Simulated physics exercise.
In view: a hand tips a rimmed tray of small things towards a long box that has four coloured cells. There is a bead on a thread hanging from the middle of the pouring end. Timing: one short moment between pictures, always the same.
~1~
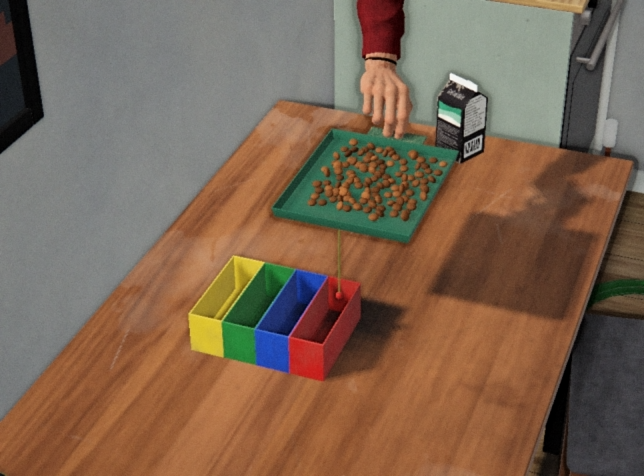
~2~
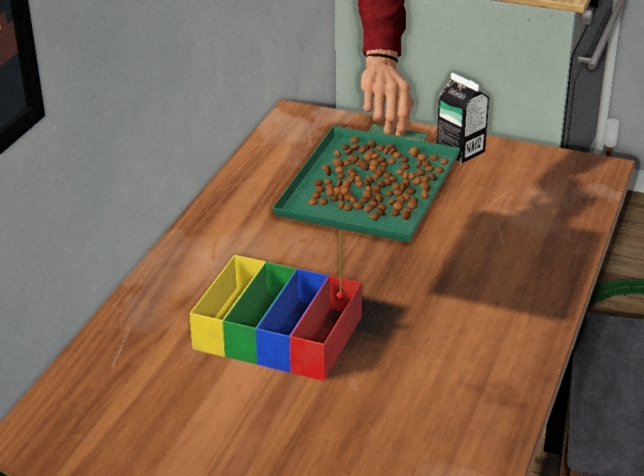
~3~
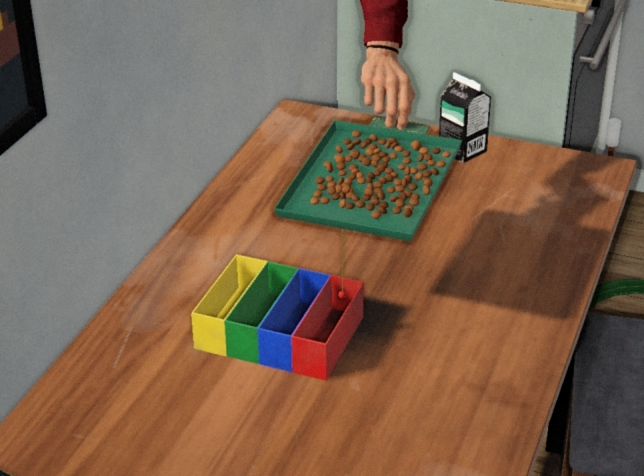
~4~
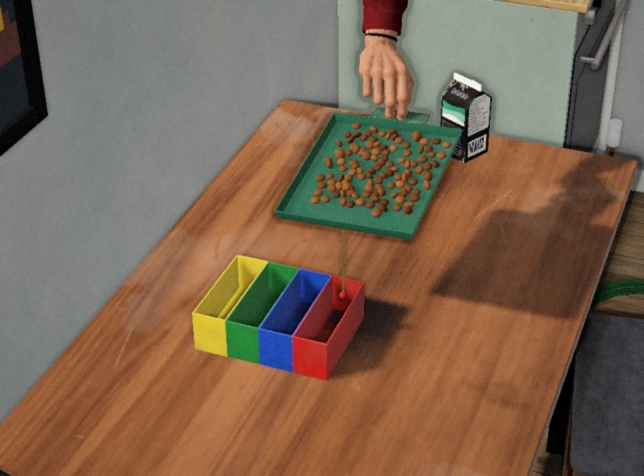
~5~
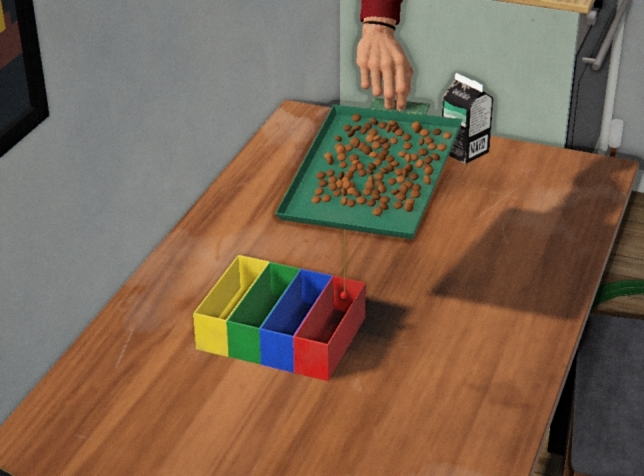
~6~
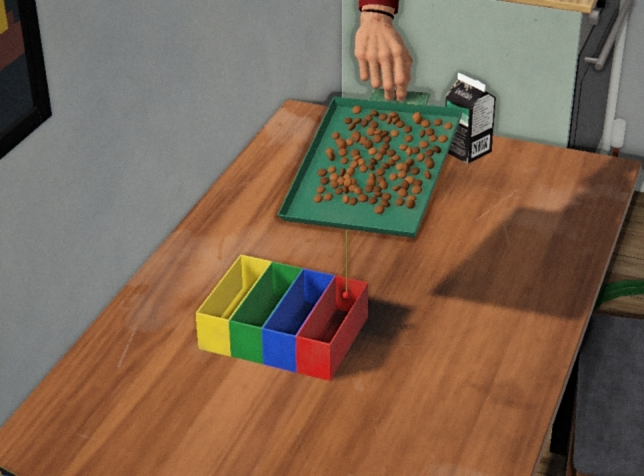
A hand slowly tilts a green tray of brown pieces behind a four-coloured box.
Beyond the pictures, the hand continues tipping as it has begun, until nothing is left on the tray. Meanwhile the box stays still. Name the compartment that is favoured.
Blue.
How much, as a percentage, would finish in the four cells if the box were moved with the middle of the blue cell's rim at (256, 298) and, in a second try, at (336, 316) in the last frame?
Trial 1 near 60 %, trial 2 near 100 %.
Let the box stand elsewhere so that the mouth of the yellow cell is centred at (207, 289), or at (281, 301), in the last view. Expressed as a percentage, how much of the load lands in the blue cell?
That makes 40 per cent, followed by 10 per cent.
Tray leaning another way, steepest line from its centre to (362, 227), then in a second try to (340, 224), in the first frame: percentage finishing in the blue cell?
That comes to 0 per cent the first time and 20 per cent the second.
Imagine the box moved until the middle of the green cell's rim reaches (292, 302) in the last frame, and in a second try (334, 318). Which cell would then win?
The green one, and then that yellow cell.
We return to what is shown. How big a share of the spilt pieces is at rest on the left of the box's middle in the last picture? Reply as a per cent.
20 %, roughly.
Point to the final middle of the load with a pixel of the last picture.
Somewhere close to (296, 343) in the last picture.
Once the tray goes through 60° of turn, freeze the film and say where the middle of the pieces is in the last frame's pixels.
About (324, 203).
Soon, tray tipped steeply; all on the tray.
A while on, tray tipped right over; about a third on the tray; about a quarter in the blue cell; about a quarter in the green cell; a small part in the red cell; a small part falling or outside the box.
Towards the end, tray tipped past a quarter turn; about a third in the blue cell; about a quarter in the green cell; about a quarter in the red cell; a small part falling or outside the box.
Finally, tray tipped past a quarter turn; about a third in the blue cell; about a quarter in the green cell; about a quarter in the red cell; none in the yellow cell; a small part outside the box.
